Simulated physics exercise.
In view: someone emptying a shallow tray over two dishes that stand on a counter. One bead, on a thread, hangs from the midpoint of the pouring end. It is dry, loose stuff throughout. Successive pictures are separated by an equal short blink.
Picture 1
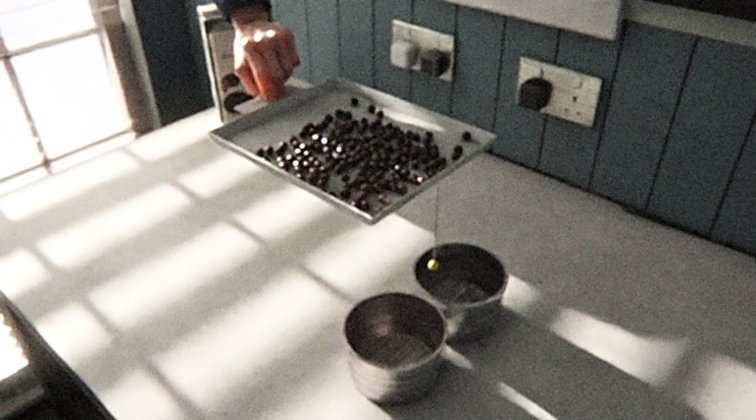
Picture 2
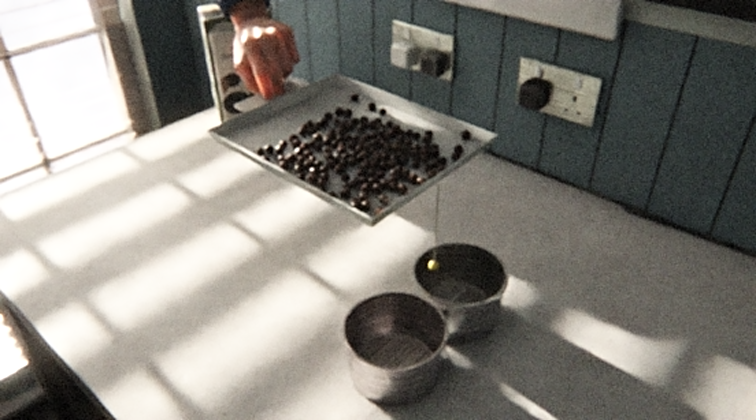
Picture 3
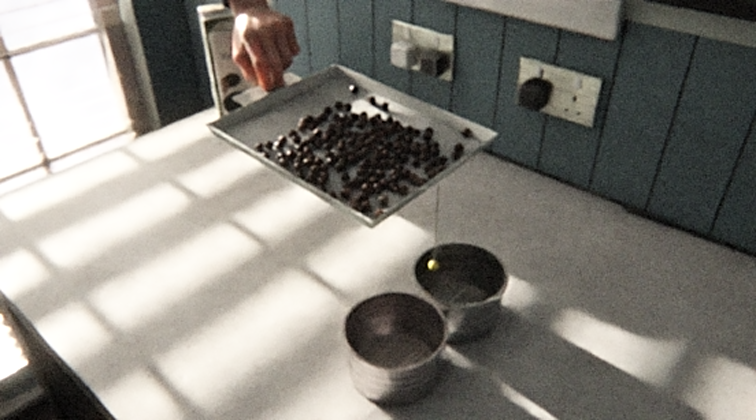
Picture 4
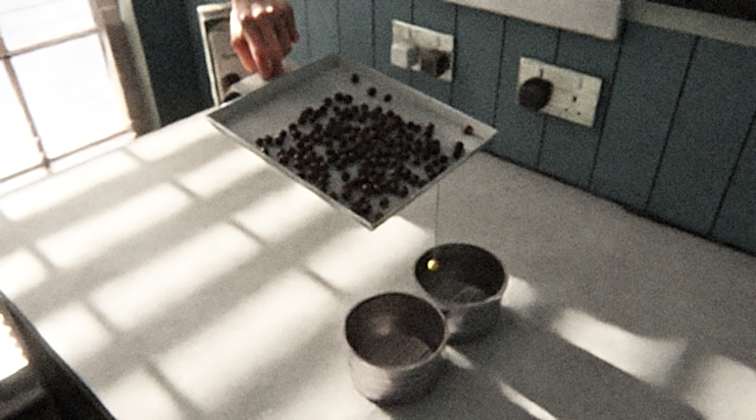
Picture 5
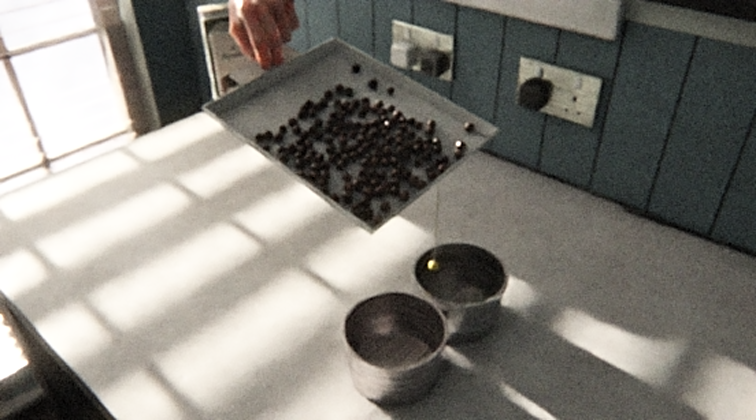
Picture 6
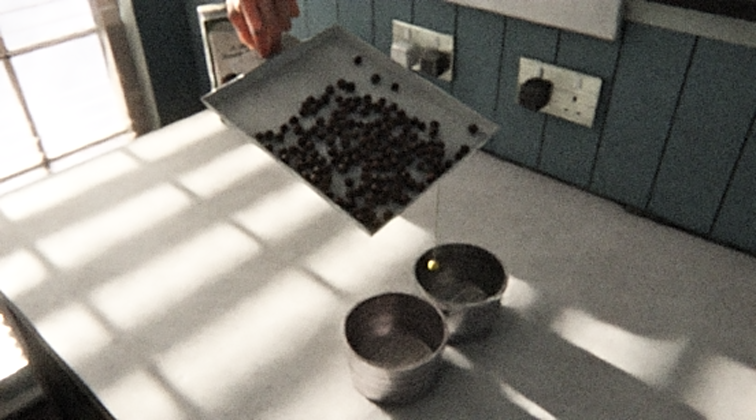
A hand at the upper left holds a shallow metal tray over a pale, sun-striped counter, seen from above at an angle by a still camera. Dark chocolate balls cover the tray, a yellow bead hangs above two grey metal dishes, and sockets line the blue panelled wall. The hand lifts the tray's far side, steepening its tilt, and the balls begin shifting slightly.
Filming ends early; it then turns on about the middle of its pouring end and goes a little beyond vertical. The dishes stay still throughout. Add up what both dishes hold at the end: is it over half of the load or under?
It comes to over half.
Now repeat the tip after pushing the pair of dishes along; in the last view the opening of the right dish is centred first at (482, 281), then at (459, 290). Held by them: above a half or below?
Placing 1: A majority of it. Placing 2: A majority of it.
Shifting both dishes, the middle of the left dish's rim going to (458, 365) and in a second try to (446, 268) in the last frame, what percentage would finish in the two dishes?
First try: Roughly 0 per cent; second try: Roughly 0 per cent.
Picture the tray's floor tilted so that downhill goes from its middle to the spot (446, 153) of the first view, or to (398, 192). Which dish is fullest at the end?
For the first slope the righthand dish, for the second the lefthand dish.
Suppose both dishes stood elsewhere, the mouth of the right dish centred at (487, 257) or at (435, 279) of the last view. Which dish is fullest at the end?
Result, try one: The left of the two; try two: The left of the two.
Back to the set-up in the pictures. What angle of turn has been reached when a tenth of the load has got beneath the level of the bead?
Roughly 55 degrees.
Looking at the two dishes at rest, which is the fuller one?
Winner: The left side.
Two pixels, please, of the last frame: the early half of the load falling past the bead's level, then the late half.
Around (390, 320), followed by around (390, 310).
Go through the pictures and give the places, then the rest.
In the first picture, corners of the pouring end near (372, 214) and (490, 136), level; middle of the load near (360, 150), chocolate balls; left dish near (435, 371); right dish near (497, 310); bead on its thread near (434, 266).
In the second picture, corners of the pouring end near (372, 214) and (490, 135), level; middle of the load near (360, 149).
In the third picture, corners of the pouring end near (372, 217) and (491, 134), tipped barely, lowest at the left corner; middle of the load near (360, 146).
In the fourth picture, corners of the pouring end near (372, 221) and (492, 131), tipped a little, lowest at the left corner; middle of the load near (361, 143).
In the fifth picture, corners of the pouring end near (372, 224) and (493, 129), tipped a little, lowest at the left corner; middle of the load near (362, 140).
In the sixth picture, corners of the pouring end near (372, 228) and (494, 127), tipped clearly, lowest at the left corner; middle of the load near (364, 141), all but a few on the move; left dish near (435, 371); right dish near (497, 310).
Shortly afterwards, tray tipped steeply; near half on the tray; near a third in the left dish; only a few outside both; near a quarter in the air.
Next, tray tipped past a quarter turn; all but a few in the left dish; only a few in the right dish; a little outside both.
Some moments later, tray tipped past a quarter turn; all but a few in the left dish; only a few in the right dish; a little outside both.
In the end, tray tipped past a quarter turn; all but a few in the left dish; only a few in the right dish; a little outside both.
